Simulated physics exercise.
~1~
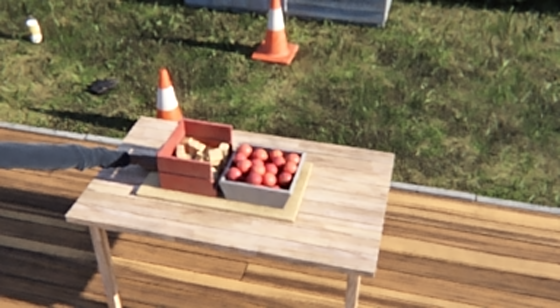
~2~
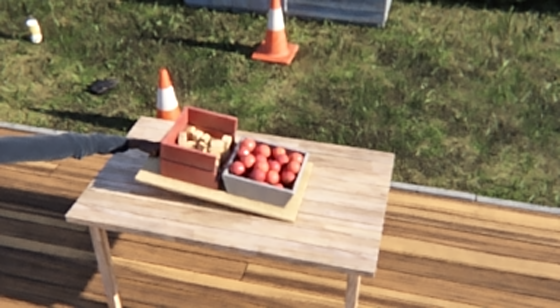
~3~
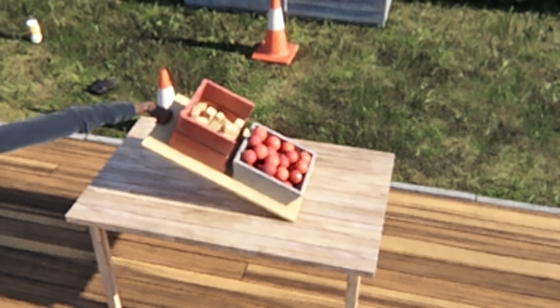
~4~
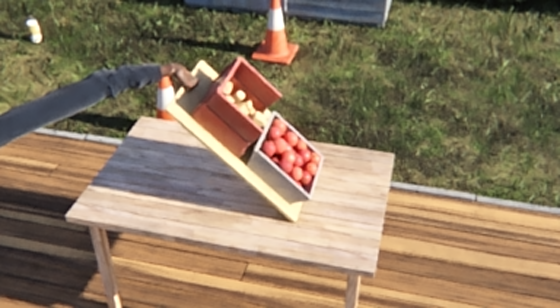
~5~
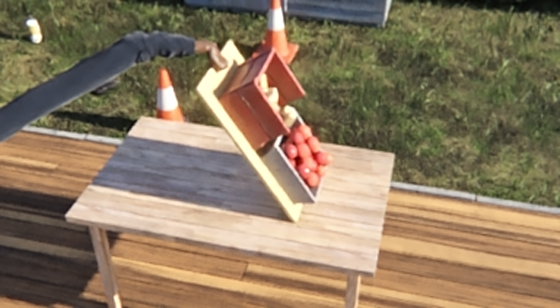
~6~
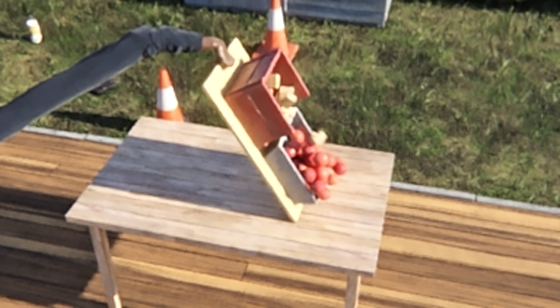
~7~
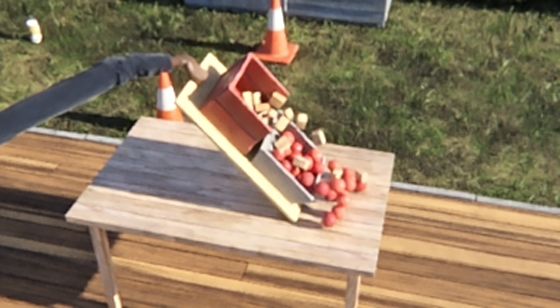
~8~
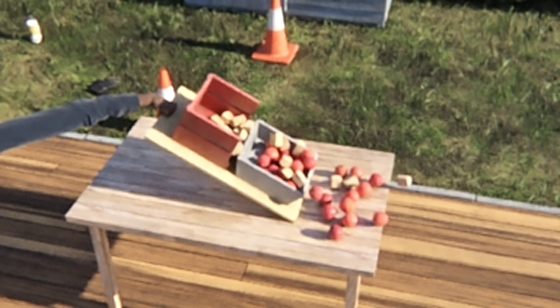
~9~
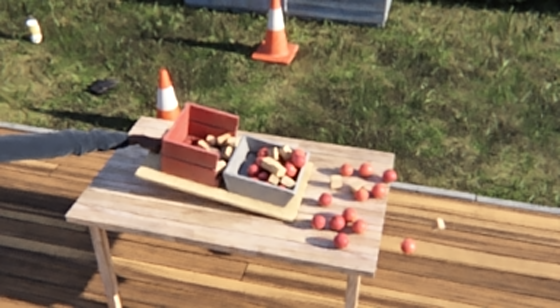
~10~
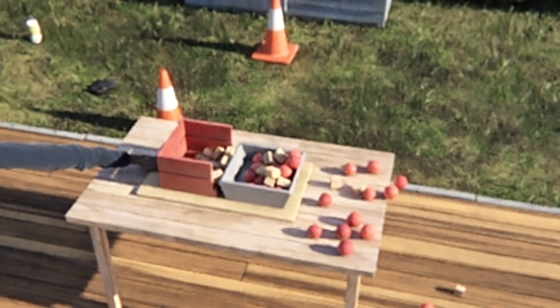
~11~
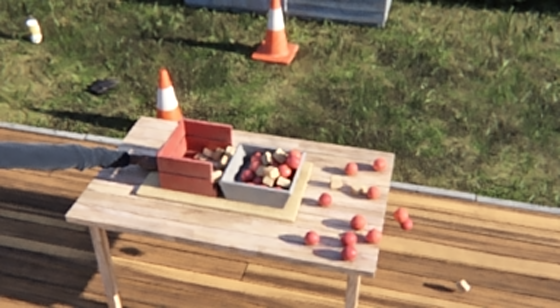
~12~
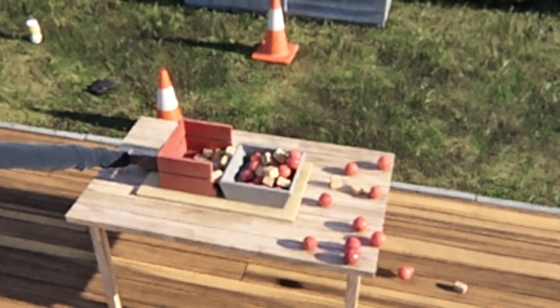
Board with red and grey totes being tipped steeply by an arm, spilling tomatoes and wood offcuts rightward, then lowered flat again.
